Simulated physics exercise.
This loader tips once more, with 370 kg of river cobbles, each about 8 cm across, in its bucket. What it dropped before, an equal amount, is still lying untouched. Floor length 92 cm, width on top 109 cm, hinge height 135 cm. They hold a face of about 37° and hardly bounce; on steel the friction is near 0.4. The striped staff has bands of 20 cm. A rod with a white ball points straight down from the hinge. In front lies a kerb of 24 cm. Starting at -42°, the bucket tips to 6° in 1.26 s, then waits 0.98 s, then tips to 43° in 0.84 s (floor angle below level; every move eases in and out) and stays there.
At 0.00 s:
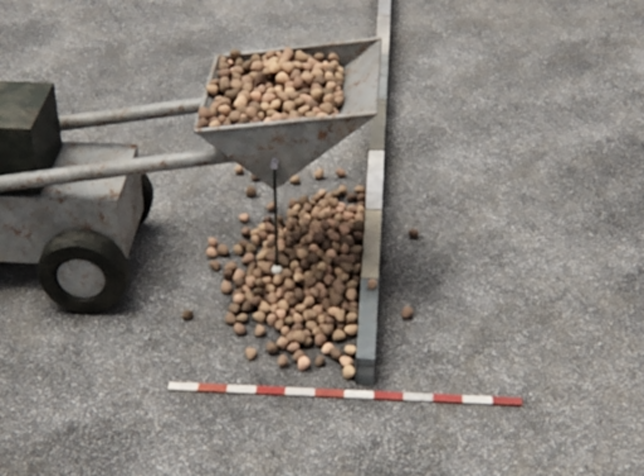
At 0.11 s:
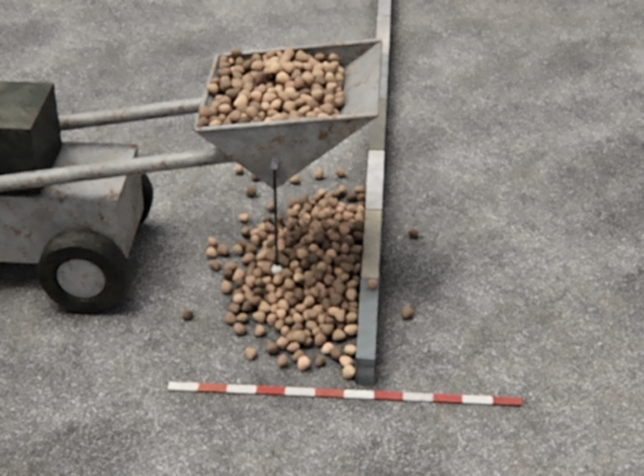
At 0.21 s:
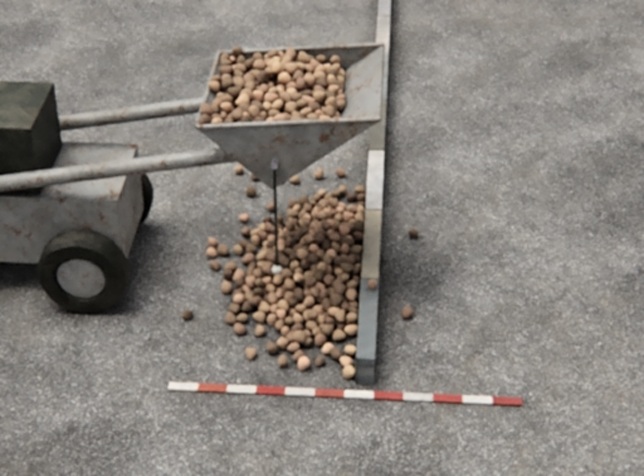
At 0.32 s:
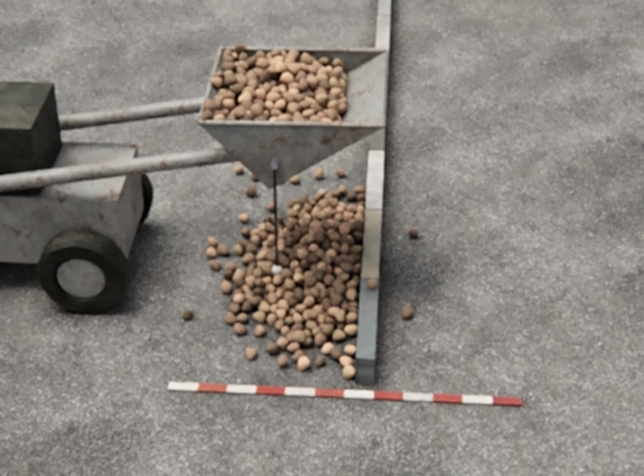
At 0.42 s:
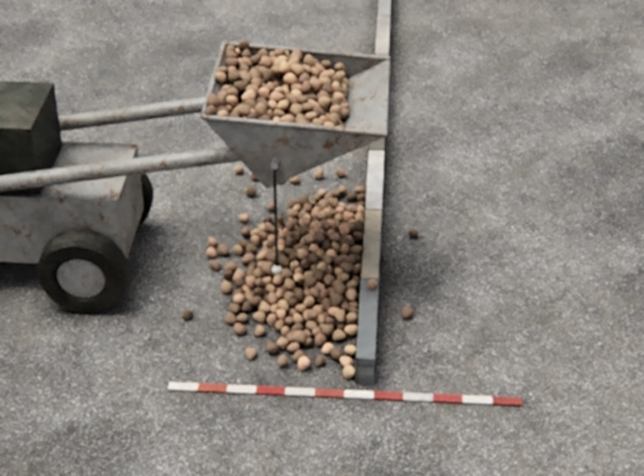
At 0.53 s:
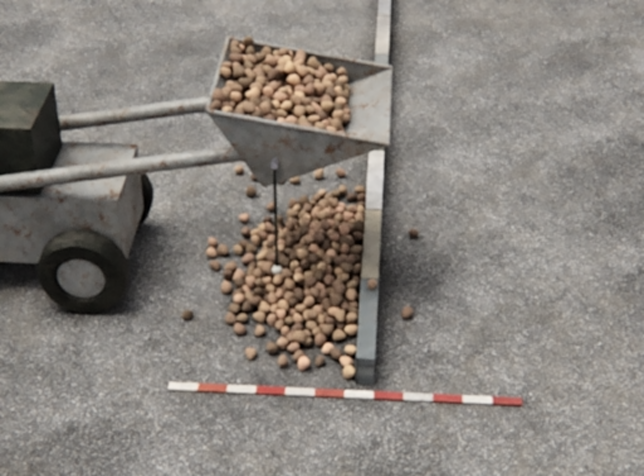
At first, a bucket full of brown cobbles sits tilted back above a heap of similar stones beside a long kerb. The bucket then slowly rotates, its right-hand lip sinking while the cobbles inside shift slightly; the cart, lower heap and striped staff stay still.
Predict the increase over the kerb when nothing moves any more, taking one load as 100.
About 92 per cent.
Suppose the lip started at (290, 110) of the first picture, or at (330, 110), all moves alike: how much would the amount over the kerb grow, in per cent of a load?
First some 5, then 35 per cent.
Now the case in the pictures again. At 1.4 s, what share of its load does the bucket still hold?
It holds some 100 per cent.
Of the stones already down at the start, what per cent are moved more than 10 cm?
Roughly 0 per cent of them.
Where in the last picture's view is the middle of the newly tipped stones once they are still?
Near (434, 274).
After 0.9 s the floor is at -2°; in per cent of one load, 100 in the bucket, 100 on this side of the kerb; the foremost stones are at (373, 265).
After 1.4 s the floor is at 6°; in per cent of one load, 100 in the bucket, 100 on this side of the kerb; the foremost stones are at (383, 187).
After 3.5 s the floor is at 43°; in per cent of one load, 1 in the bucket, 117 on this side of the kerb, 82 over the kerb; the foremost stones are at (510, 283).
After 6.1 s the floor is at 43°; in per cent of one load, 0 in the bucket, 107 on this side of the kerb, 93 over the kerb; the foremost stones are at (596, 276). Net gain over the kerb, 92.
